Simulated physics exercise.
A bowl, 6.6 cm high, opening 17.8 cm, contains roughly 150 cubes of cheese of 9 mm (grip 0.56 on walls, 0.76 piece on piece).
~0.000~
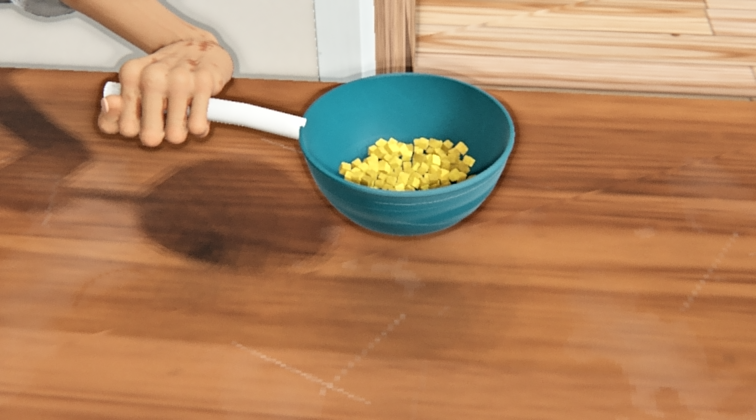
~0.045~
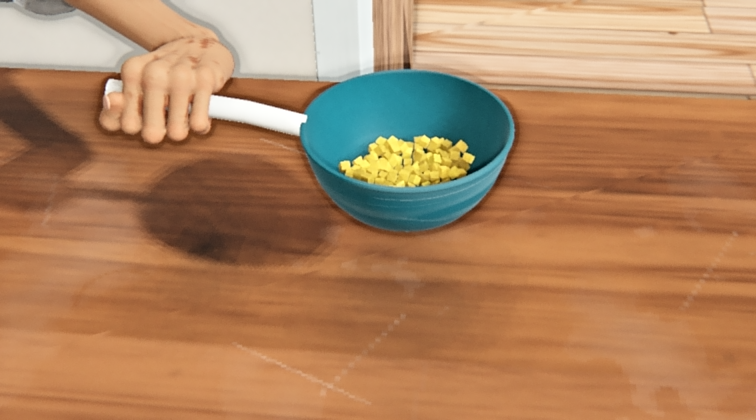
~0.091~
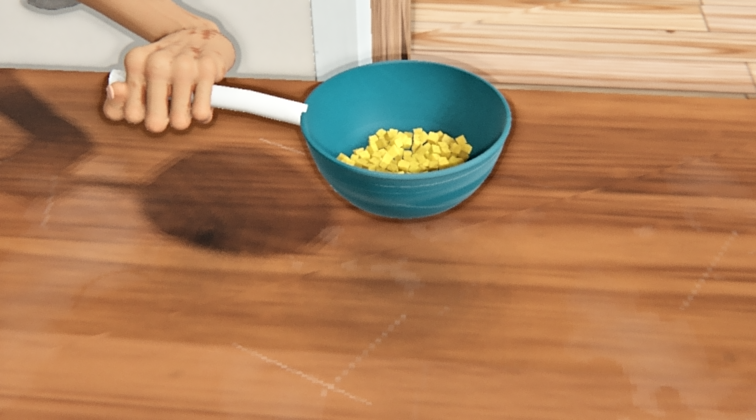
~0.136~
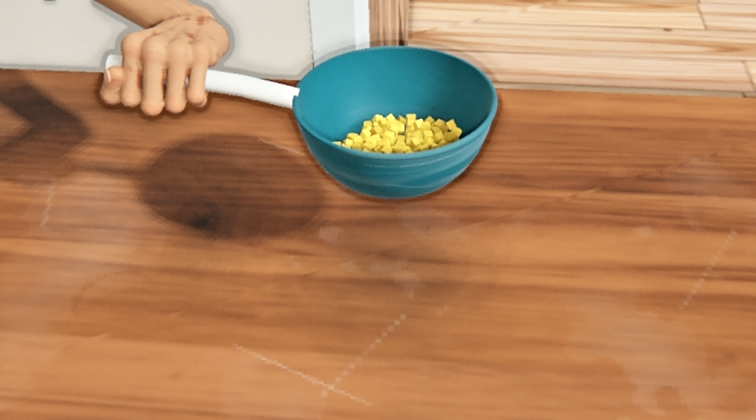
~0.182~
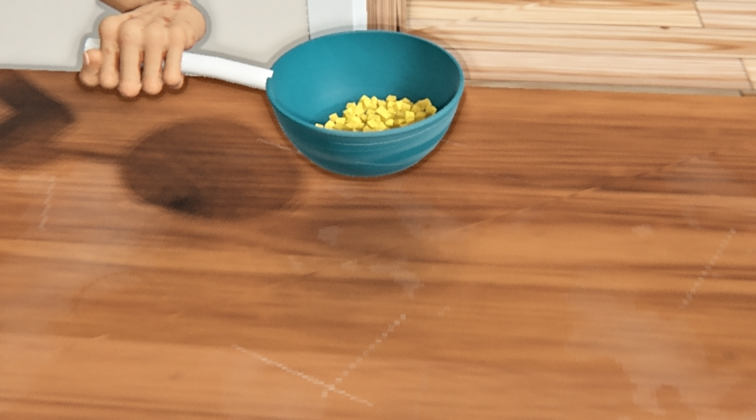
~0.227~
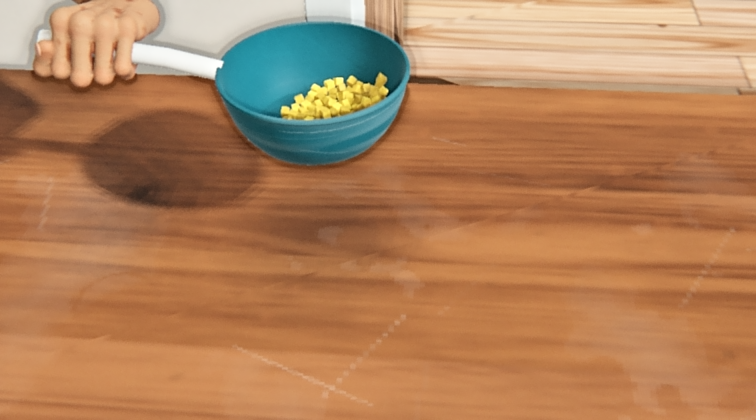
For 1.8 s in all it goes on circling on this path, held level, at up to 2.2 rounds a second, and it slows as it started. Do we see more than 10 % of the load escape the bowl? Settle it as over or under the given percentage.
Beyond ten percent.
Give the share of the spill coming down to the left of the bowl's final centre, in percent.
Some 40 per cent.
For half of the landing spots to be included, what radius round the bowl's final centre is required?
Estimate: Approx. 48 cm.
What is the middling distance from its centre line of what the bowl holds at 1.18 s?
It works out to roughly 7.5 centimetres.
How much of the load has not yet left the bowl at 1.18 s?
About 50 %.
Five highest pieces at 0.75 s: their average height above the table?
Around 22 cm above the table.
Then, at 0.75 s, fallen in front of where it stops 5 %, fallen right of where it stops 10 %, bowl 70 %, in the air 15 %; middle of the pieces not yet landed near (304, 79).
Then, at 1.18 s, fallen in front of where it stops 15 %, fallen left of where it stops 5 %, fallen right of where it stops 15 %, fallen behind where it stops 5 %, bowl 50 %, in the air 10 %; middle of the pieces not yet landed near (343, 77).
Then, at 1.59 s, fallen in front of where it stops 20 %, fallen left of where it stops 10 %, fallen right of where it stops 15 %, fallen behind where it stops 10 %, bowl 40 %; middle of the pieces not yet landed near (397, 83).
Then, at 1.97 s, fallen in front of where it stops 15 %, fallen left of where it stops 10 %, fallen right of where it stops 25 %, fallen behind where it stops 15 %, bowl 40 %; middle of the pieces not yet landed near (169, 195).
At rest (3.0 s), fallen in front of where it stops 15 %, fallen left of where it stops 10 %, fallen right of where it stops 25 %, fallen behind where it stops 15 %, bowl 40 %.
